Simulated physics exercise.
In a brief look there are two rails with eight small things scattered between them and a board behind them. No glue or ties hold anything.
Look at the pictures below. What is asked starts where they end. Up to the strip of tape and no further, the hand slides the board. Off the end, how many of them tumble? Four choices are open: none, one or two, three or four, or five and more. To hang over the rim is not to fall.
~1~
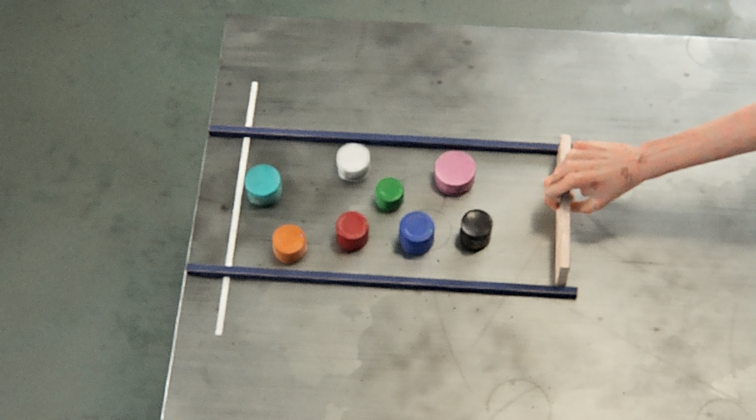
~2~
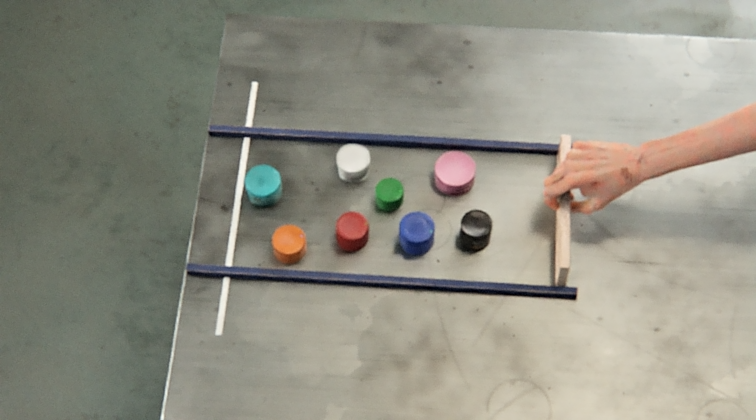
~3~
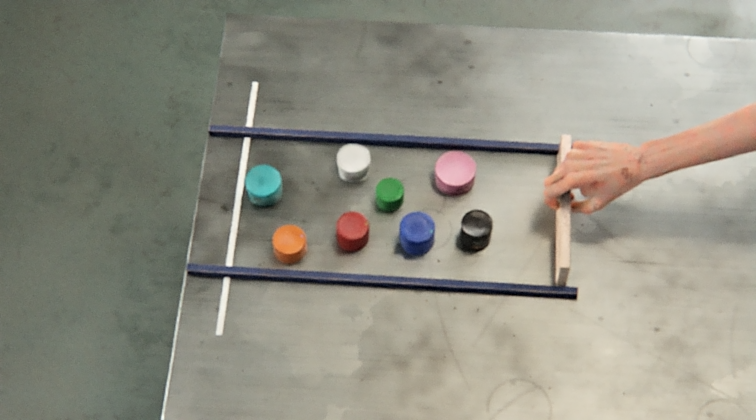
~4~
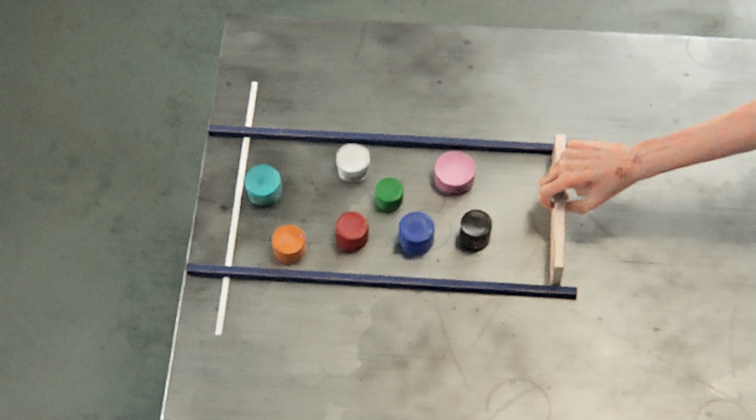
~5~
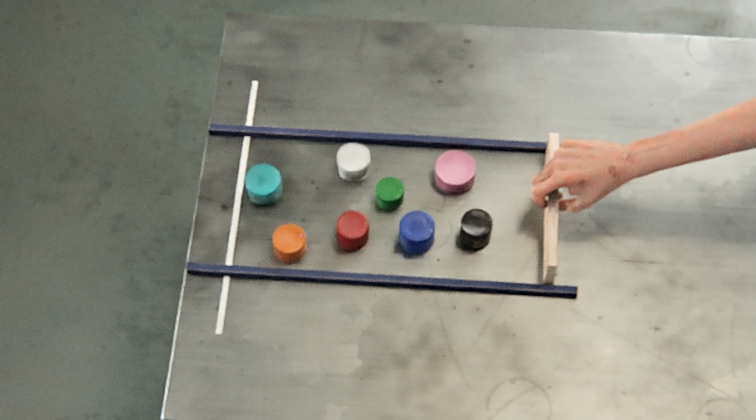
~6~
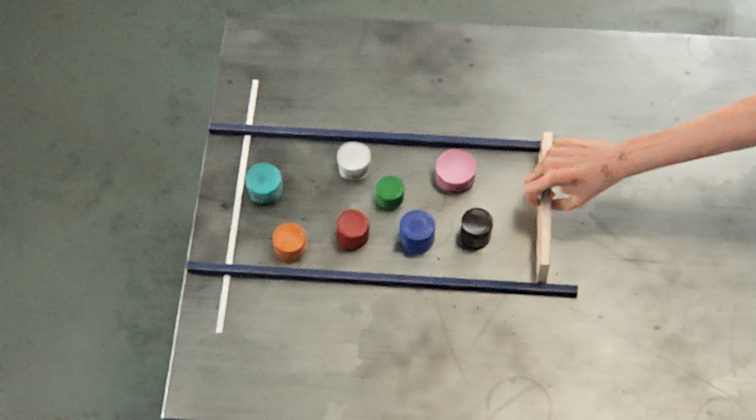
The push knocks three or four off.
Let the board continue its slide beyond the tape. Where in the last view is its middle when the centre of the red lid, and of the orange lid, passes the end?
The middle is at (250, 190) when it's the red lid, and at (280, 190) when it's the orange lid.
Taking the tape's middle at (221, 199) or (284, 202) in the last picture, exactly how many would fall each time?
It comes to 4, then 0.
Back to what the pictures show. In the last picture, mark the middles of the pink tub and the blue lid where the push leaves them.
First (224, 154), then (214, 237).
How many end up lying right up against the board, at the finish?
The number is 4.
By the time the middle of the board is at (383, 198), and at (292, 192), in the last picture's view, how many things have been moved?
Tally: First 7; then 8.
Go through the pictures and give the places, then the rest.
In the first picture, turquoise tub (264, 186); orange lid (289, 244); white tin (354, 163); board (563, 210); tape (238, 202).
In the second picture, orange lid (289, 244); black tub (476, 230).
In the third picture, white tin (354, 163); red lid (353, 232).
In the fourth picture, turquoise tub (263, 186); green lid (389, 195).
In the fifth picture, orange lid (290, 243); blue lid (417, 233).
In the sixth picture, turquoise tub (264, 184); orange lid (290, 242); white tin (354, 161); board (545, 207); tape (238, 200).
Soon after, none off yet; turquoise tub at rest near (264, 184); orange lid at rest near (290, 242); white tin at rest near (354, 161).
Then, none off yet; turquoise tub at rest near (264, 184); orange lid moved about its own width near (257, 246); white tin moved about its own width near (314, 158).
Further on, none off yet; turquoise tub moved a little near (246, 183); orange lid moved well along near (200, 246); white tin moved well along near (240, 149).
By the end, the number that fall off is three or four; fallen, red lid, white tin, orange lid and turquoise tub.
